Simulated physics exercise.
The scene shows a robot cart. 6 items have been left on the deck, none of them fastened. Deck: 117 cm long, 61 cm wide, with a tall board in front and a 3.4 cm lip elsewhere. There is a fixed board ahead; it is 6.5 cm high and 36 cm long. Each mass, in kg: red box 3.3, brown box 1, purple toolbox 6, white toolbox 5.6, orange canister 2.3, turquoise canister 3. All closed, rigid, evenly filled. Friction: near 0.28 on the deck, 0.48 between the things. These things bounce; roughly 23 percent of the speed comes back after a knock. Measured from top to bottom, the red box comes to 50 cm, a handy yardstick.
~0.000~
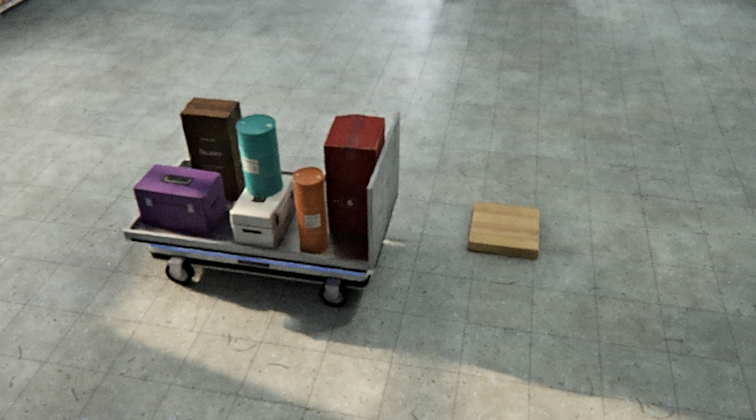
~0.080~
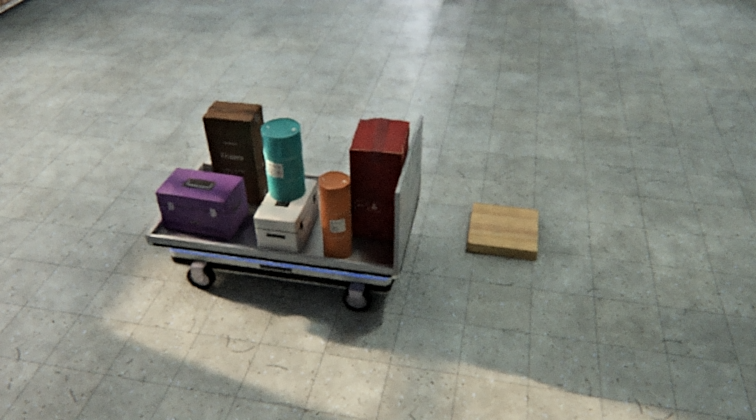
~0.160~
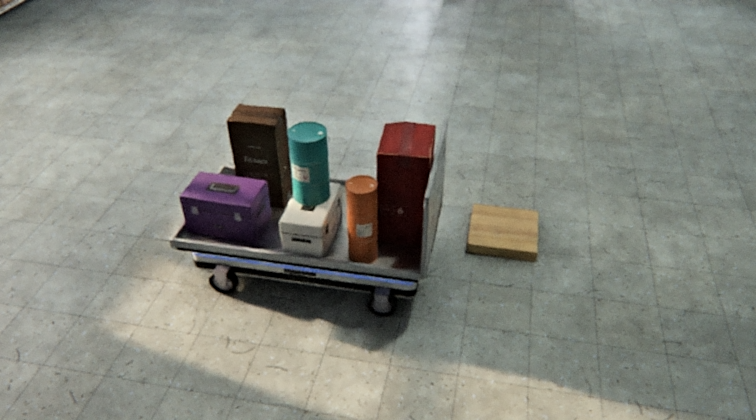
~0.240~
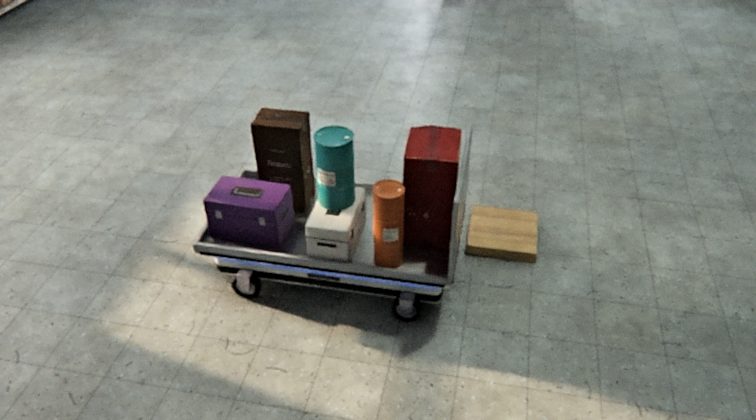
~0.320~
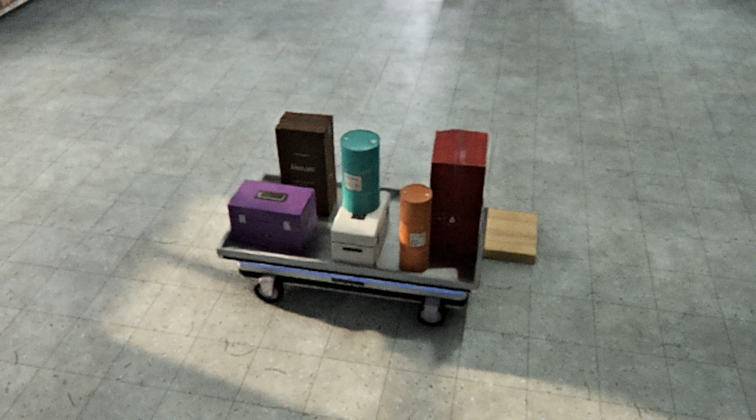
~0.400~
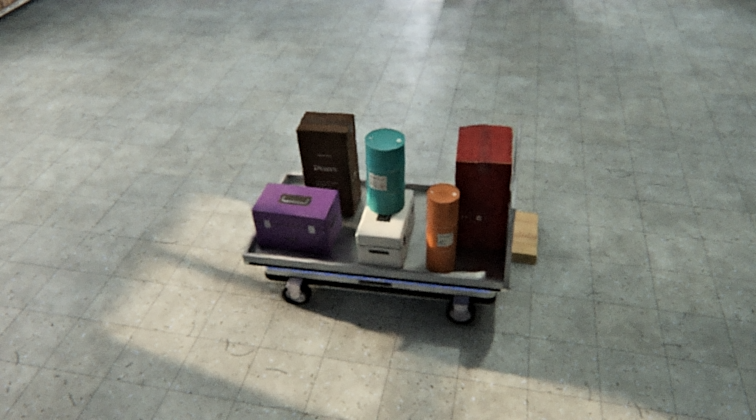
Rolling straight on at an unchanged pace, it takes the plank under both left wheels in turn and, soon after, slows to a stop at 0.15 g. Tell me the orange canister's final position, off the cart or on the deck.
It will be missing from the deck.
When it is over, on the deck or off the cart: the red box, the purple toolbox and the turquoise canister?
Once it all settles, the red box leaves its surface, the purple toolbox stays on its surface and the turquoise canister stays on its surface.
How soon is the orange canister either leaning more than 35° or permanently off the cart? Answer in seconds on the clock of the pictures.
0.8 s or so.
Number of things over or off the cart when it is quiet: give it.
Total: 3.
By 0.80 s, cart has run 120 cm; orange canister now off the cart; red box tilted 37°; brown box tilted 15°.
By 1.30 s, cart has run 195 cm; red box now off the cart; turquoise canister tilted 18°; brown box tilted 17°.
By 1.90 s, cart has run 261 cm; turquoise canister tilted 59°; purple toolbox 8 cm from its spot; brown box 5 cm from its spot.
When it is over (3.5 s), off the cart, red box and orange canister; lying over on the deck, turquoise canister; the other 3 within 10 cm of the start.
